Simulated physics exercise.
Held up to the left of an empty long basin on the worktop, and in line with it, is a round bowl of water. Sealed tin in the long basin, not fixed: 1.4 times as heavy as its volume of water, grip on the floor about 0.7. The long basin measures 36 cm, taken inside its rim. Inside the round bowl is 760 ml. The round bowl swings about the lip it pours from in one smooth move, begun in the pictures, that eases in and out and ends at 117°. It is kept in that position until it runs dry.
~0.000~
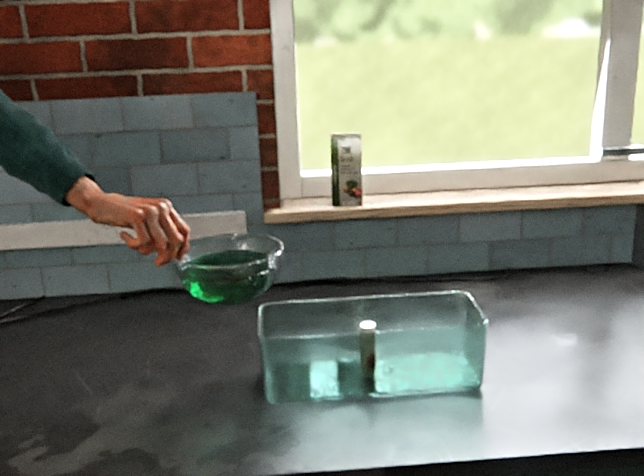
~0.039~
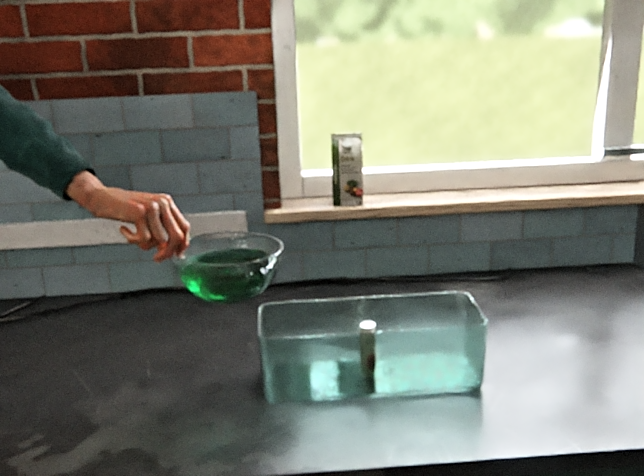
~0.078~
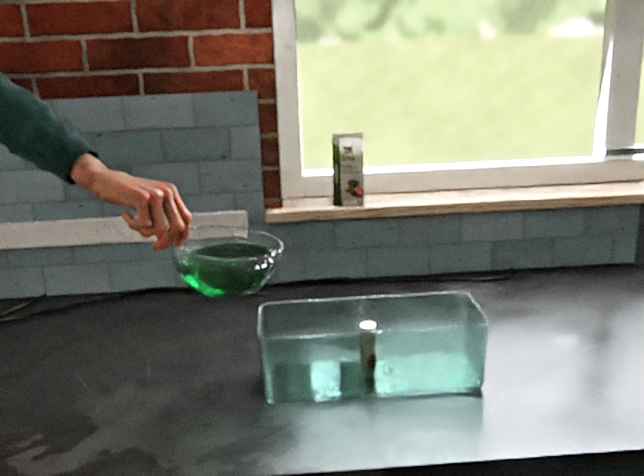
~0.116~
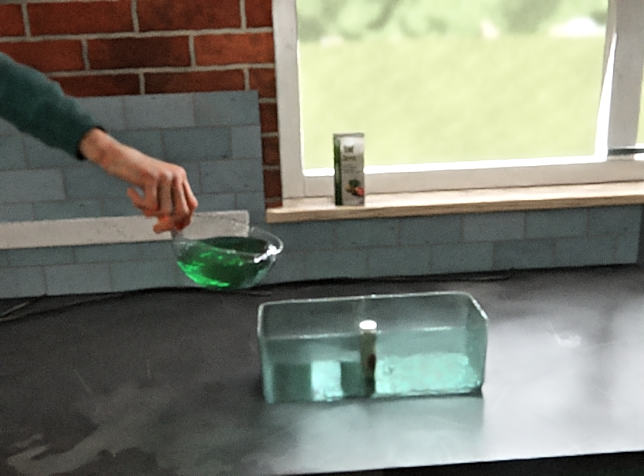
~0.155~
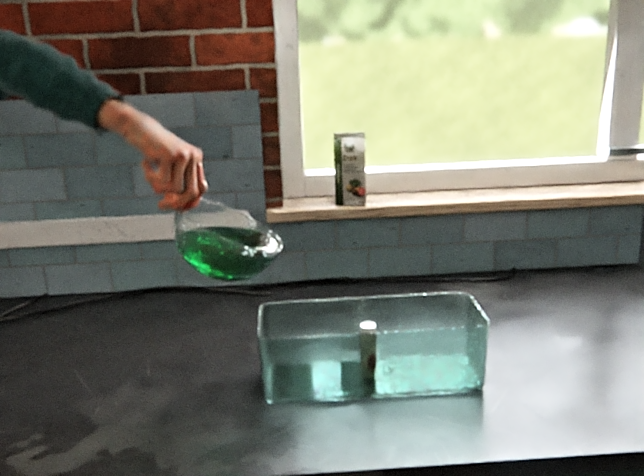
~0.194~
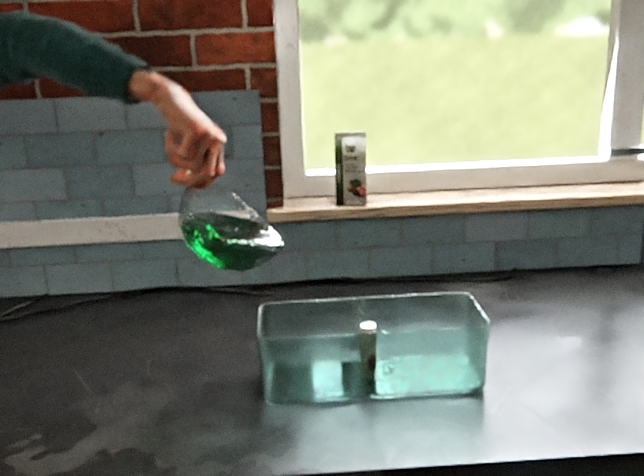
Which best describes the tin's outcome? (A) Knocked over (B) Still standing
Answer: A.
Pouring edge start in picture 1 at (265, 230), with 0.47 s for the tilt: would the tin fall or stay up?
After that, the tin overturns.
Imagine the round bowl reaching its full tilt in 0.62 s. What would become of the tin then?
The tin tumbles.
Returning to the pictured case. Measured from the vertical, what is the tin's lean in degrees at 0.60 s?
Roughly 15°.
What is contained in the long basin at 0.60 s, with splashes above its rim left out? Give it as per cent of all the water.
Some 96 percent.
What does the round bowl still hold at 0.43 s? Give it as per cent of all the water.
About 26 percent.
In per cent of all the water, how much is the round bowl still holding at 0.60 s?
About 0 percent.
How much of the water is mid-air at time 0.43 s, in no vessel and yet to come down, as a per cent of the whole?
68 %.
By 0.43 s the tilt is 114° and 25 per cent is still to pour; the tin stands where it began.
By 0.60 s the tilt is 117° and 0 per cent is still to pour; the tin leans 16°.
By 0.78 s the tilt is 117° and 0 per cent is still to pour; the tin lies on its side.
By 0.98 s the tilt is 117° and 0 per cent is still to pour; the tin lies on its side.
At rest the tin lies on its side.
